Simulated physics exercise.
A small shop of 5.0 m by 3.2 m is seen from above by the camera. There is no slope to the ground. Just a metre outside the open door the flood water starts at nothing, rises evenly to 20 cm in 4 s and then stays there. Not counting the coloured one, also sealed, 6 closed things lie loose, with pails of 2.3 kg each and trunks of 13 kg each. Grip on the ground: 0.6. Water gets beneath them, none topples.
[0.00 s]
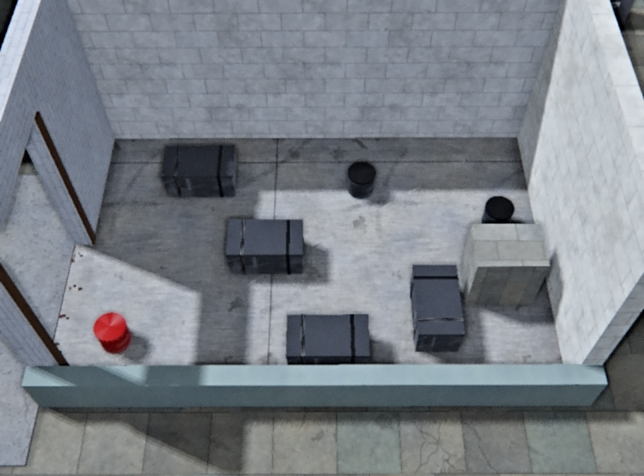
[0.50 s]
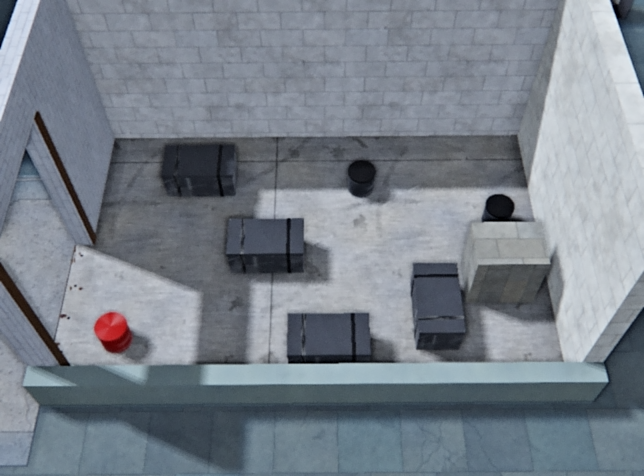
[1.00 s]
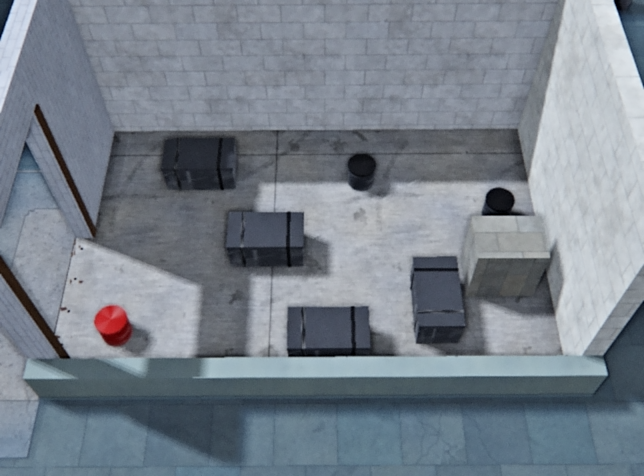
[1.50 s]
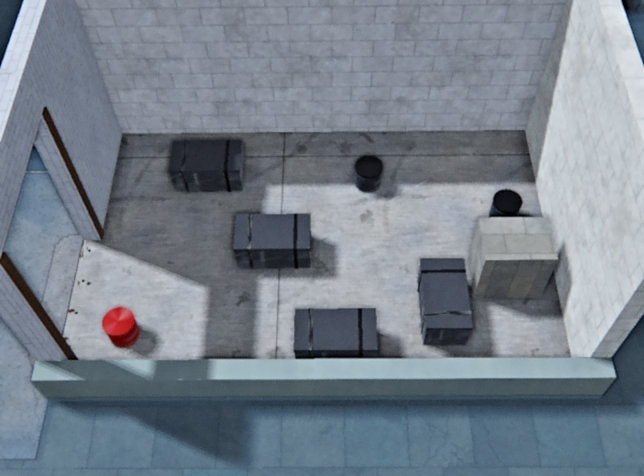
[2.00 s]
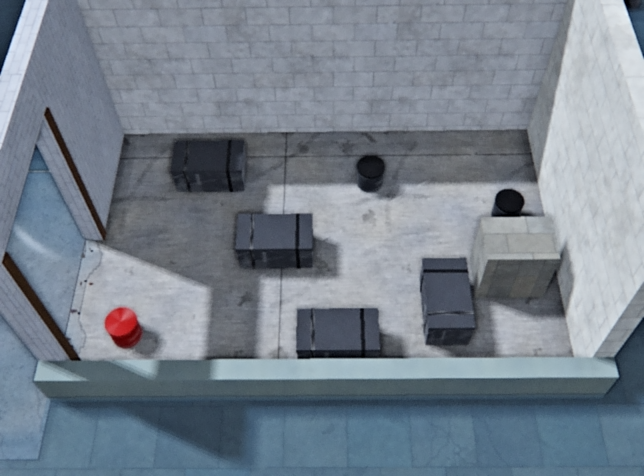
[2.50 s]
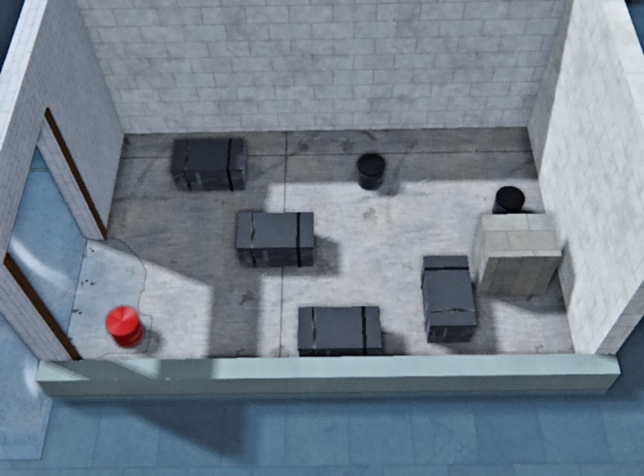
In a small walled shop, water creeps in at the left doorway while nothing shifts.
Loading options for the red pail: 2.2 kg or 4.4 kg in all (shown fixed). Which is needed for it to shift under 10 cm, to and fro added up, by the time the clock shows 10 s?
For it, neither weight holds it.
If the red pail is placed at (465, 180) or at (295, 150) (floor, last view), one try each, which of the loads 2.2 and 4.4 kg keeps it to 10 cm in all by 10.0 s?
At the first spot nothing offered works, at the second the heavier mass is required.
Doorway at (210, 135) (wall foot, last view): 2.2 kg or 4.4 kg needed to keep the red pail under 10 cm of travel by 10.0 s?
Then neither load is enough.
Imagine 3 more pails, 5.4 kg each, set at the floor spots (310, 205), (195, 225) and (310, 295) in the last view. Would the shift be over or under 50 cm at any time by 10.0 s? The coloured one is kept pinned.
Note, in sequence: Exceeded, exceeded, exceeded.
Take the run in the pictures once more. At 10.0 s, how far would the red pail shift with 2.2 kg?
About 500 cm.
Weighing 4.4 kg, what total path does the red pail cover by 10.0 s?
About 550 cm.
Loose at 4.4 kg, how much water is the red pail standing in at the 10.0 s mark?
Around 15 cm.
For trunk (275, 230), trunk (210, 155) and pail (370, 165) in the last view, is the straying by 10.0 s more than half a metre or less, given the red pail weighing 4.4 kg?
Beyond, below, beyond.
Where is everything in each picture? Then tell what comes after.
The first frame shows the red pail at (110, 327), on the bottom; 0.0 m2 under water; 0 of 7 have shifted.
The second frame shows the red pail at (111, 326), on the bottom; water covers 0.0 m2; 0 of 7 have shifted.
The third frame shows the red pail at (111, 319), on the bottom; water covers 0.0 m2; 0 of 7 have shifted.
The fourth frame shows the red pail at (118, 321) rests on the ground; 0.0 m2 under water; 0 of 7 have shifted.
The fifth frame shows the red pail at (121, 321) rests on the ground; water covers 0.0 m2; 0 of 7 have shifted.
The sixth frame shows the red pail at (122, 321) rests on the ground; water covers 0.5 m2; 0 of 7 have shifted.
After 3.5 s the red pail would be 25 cm from its start with 2.2 kg and 14 cm from its start with 4.4 kg; 4 cm of water round it then.
After 4.5 s the red pail would be 97 cm from its start with 2.2 kg and 77 cm from its start with 4.4 kg; 6 cm of water round it then.
After 7.0 s the red pail would be 297 cm from its start with 2.2 kg and 270 cm from its start with 4.4 kg; 7 cm of water round it then.
After 10.0 s the red pail would be 485 cm from its start with 2.2 kg and 467 cm from its start with 4.4 kg; 15 cm of water round it then.
